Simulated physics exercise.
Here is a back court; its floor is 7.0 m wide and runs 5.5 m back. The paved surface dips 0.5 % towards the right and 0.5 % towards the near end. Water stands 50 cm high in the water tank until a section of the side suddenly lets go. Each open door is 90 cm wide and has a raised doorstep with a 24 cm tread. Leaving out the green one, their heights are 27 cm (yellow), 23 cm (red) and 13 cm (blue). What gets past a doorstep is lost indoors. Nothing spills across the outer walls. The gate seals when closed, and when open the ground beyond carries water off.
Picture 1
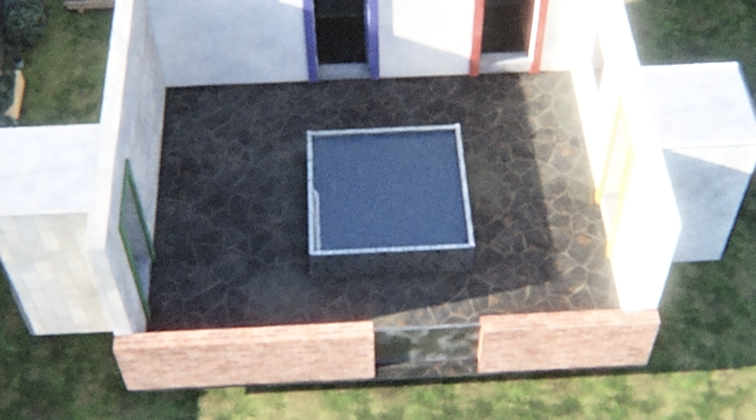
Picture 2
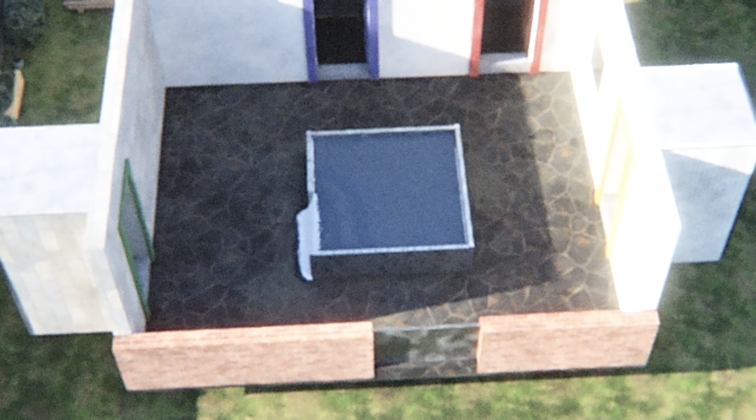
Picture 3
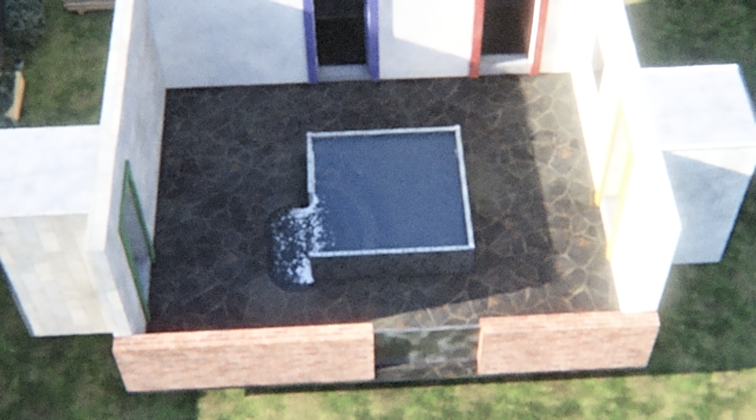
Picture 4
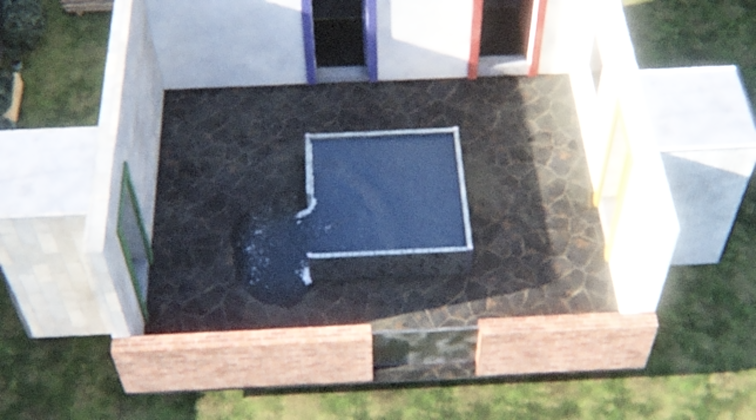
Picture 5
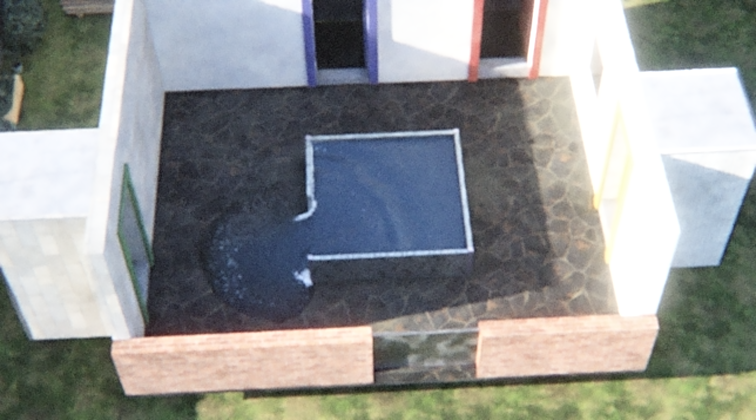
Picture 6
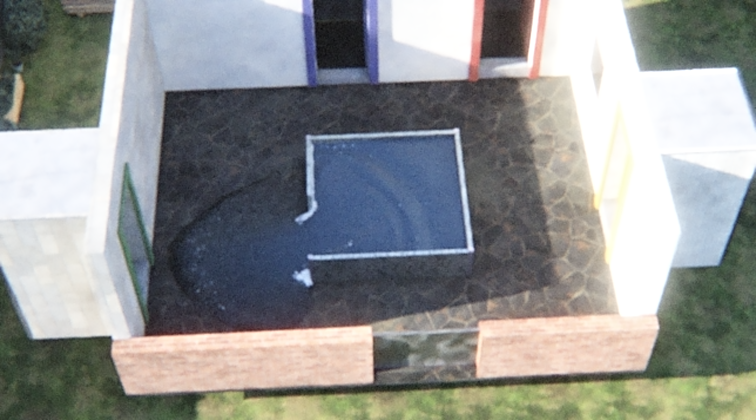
Water sits still in a square raised tank in the middle of a dark stone-paved court, then bursts through the tank's left side near its front corner. It splashes onto the paving and spreads leftward in a widening rounded sheet, while ripples cross the water still inside the tank.
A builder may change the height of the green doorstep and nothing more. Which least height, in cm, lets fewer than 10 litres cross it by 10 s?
About 24 cm.
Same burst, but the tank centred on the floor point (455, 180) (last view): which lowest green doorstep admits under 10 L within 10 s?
Then roughly 17 cm.
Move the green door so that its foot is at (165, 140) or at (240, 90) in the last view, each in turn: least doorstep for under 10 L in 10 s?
About 7.5 and 11.0 cm.
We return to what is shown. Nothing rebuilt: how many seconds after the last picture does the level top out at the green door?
At about 2.0 s.
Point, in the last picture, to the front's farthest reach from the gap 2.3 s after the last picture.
Around (166, 94).
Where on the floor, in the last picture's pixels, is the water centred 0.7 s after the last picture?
At about (352, 227).
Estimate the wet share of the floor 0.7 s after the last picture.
Near 25 per cent is wet.
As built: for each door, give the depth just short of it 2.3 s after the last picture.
Depths in cm: Yellow 0, green 27, red 0, blue 0.
Then, 0.7 s after the last picture water covers 25 % of the floor, deepest (29 cm) near (305, 269); 23 cm at the green door, 2 litres in over its 17 cm doorstep.
Then, 2.3 s after the last picture water covers 30 % of the floor, deepest (30 cm) near (149, 296); 27 cm at the green door, 47 litres in over its 17 cm doorstep.
Then, 9.3 s after the last picture water covers 95 % of the floor, deepest (13 cm) near (618, 347); 9 cm at the green door, 75 litres in over its 17 cm doorstep.
At the green door as built, the water peaked near 28 cm, 2.1 s after the last picture.
Run again over the same 10 s with other heights there, 38 litres in over 20 cm, 2 litres over 27 cm. The limit of 10 litres is kept from about 24 cm up.
